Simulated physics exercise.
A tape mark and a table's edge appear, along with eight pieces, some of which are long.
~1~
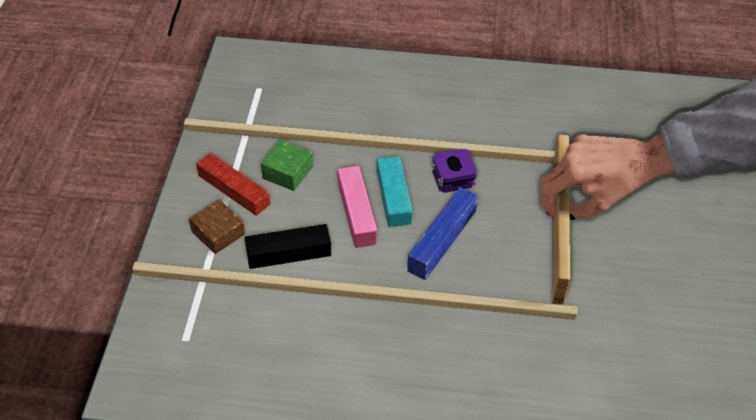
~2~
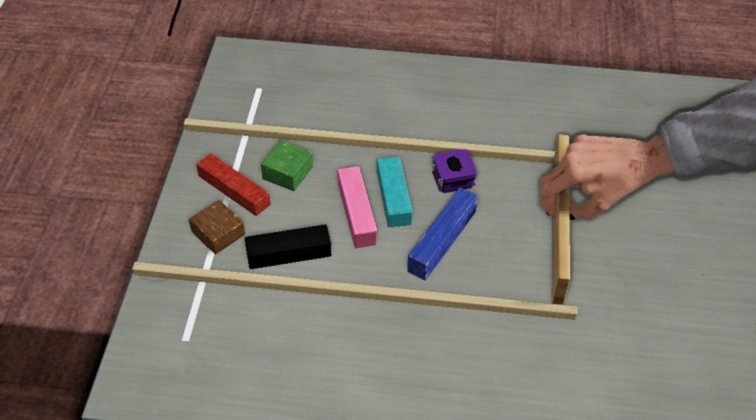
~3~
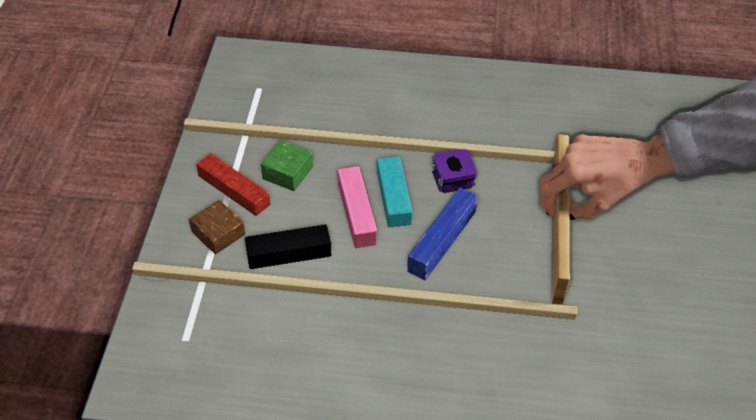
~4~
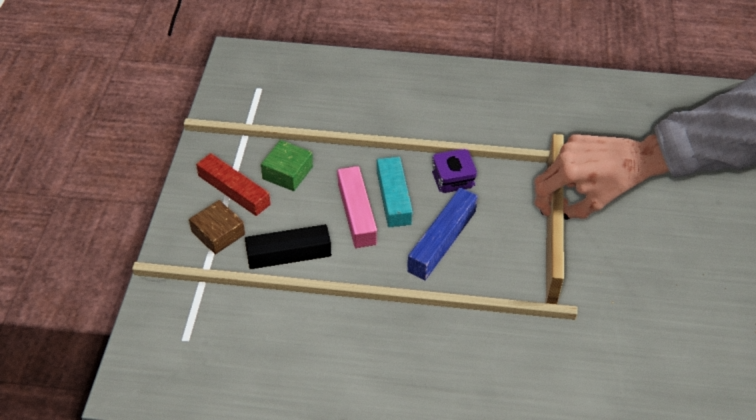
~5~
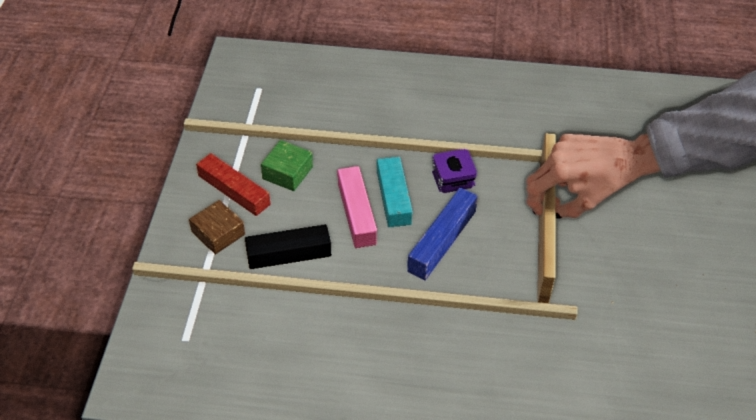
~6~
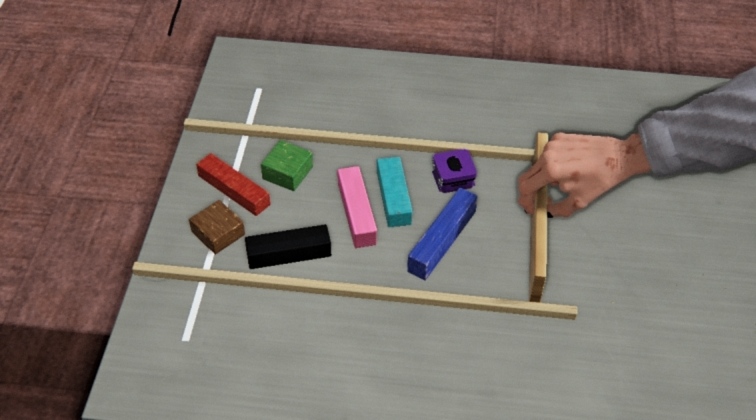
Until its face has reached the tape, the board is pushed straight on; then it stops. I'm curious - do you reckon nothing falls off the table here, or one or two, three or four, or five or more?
Three or four drop.
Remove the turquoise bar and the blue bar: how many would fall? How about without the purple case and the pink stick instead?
0 and 0.
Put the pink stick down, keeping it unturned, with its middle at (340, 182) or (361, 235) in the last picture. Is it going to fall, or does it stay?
Going place by place: Safe on top, then safe on top.
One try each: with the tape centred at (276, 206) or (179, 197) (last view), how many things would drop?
Try by try, 0 and 6.
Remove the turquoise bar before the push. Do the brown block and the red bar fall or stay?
As for the brown block, it topples off; as for the red bar, it topples off.
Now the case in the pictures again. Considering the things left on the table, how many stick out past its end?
I count 2 overhanging.
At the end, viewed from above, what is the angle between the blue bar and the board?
Somewhere near 0 degrees, I'd say.
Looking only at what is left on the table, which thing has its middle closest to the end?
That is the black stick.
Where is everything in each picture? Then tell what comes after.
In the first picture, brown block (217, 227); red bar (233, 184); green block (287, 165); board (561, 217); tape (226, 201).
In the second picture, red bar (233, 184); black stick (288, 247).
In the third picture, green block (287, 166); turquoise bar (394, 191).
In the fourth picture, brown block (217, 227); blue bar (443, 233).
In the fifth picture, red bar (233, 184); board (547, 216).
In the sixth picture, brown block (217, 227); red bar (233, 184); green block (287, 166); board (539, 215); tape (226, 201).
Early on, none off yet; brown block at rest near (217, 227); red bar at rest near (233, 184); green block at rest near (287, 166).
Finally, the number that fall off is three or four; lost, green block, red bar and brown block.
